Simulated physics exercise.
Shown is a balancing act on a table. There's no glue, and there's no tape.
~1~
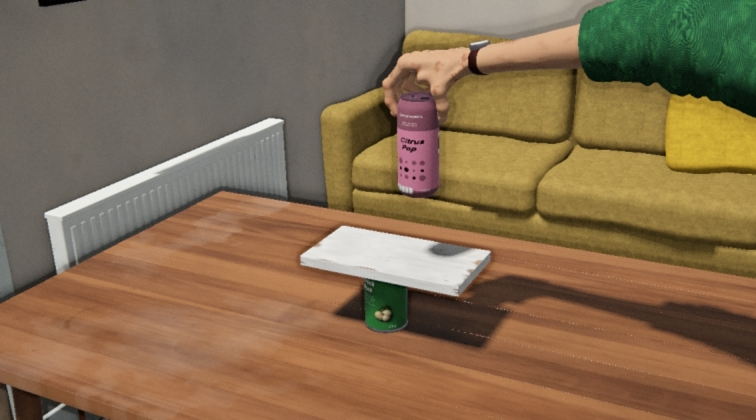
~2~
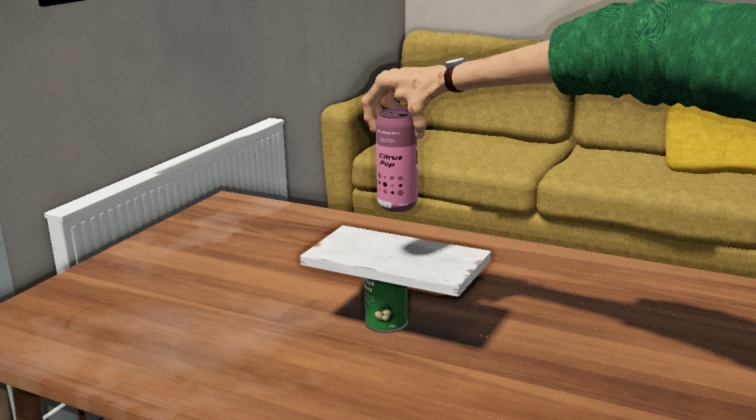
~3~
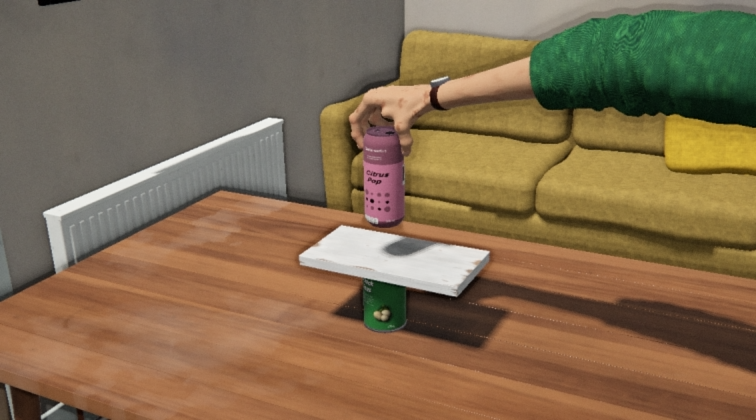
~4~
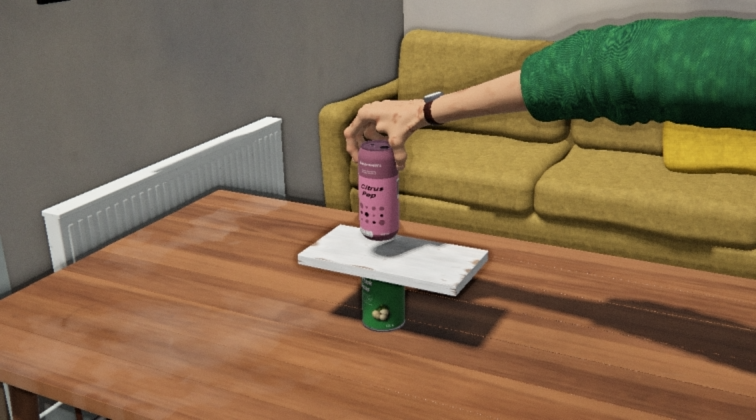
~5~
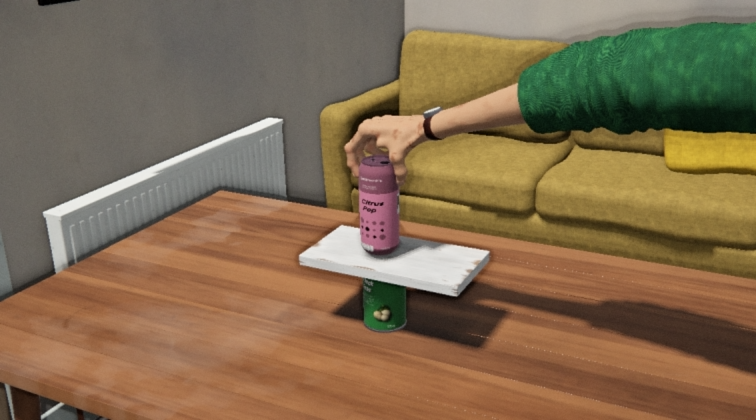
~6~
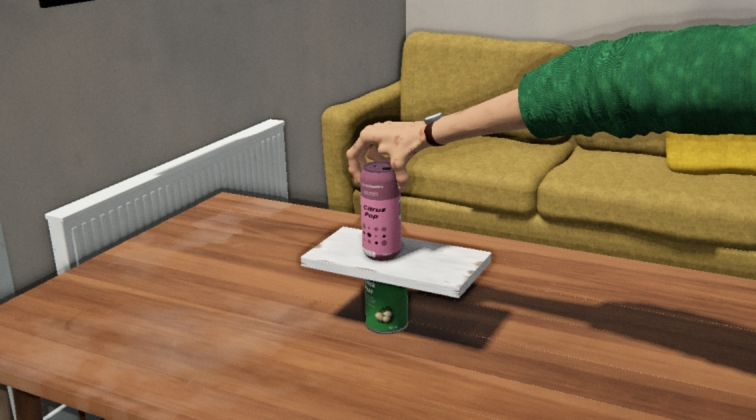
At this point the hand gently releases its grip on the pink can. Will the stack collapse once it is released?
No, it stays standing.
Then, 0.30 s after the last picture, nothing has stirred.
Then, 0.70 s after the last picture, pink can resting near (381, 212).
At rest, all 3 in place. Seen from the same camera at the end, pink can near (381, 212). The stack holds.
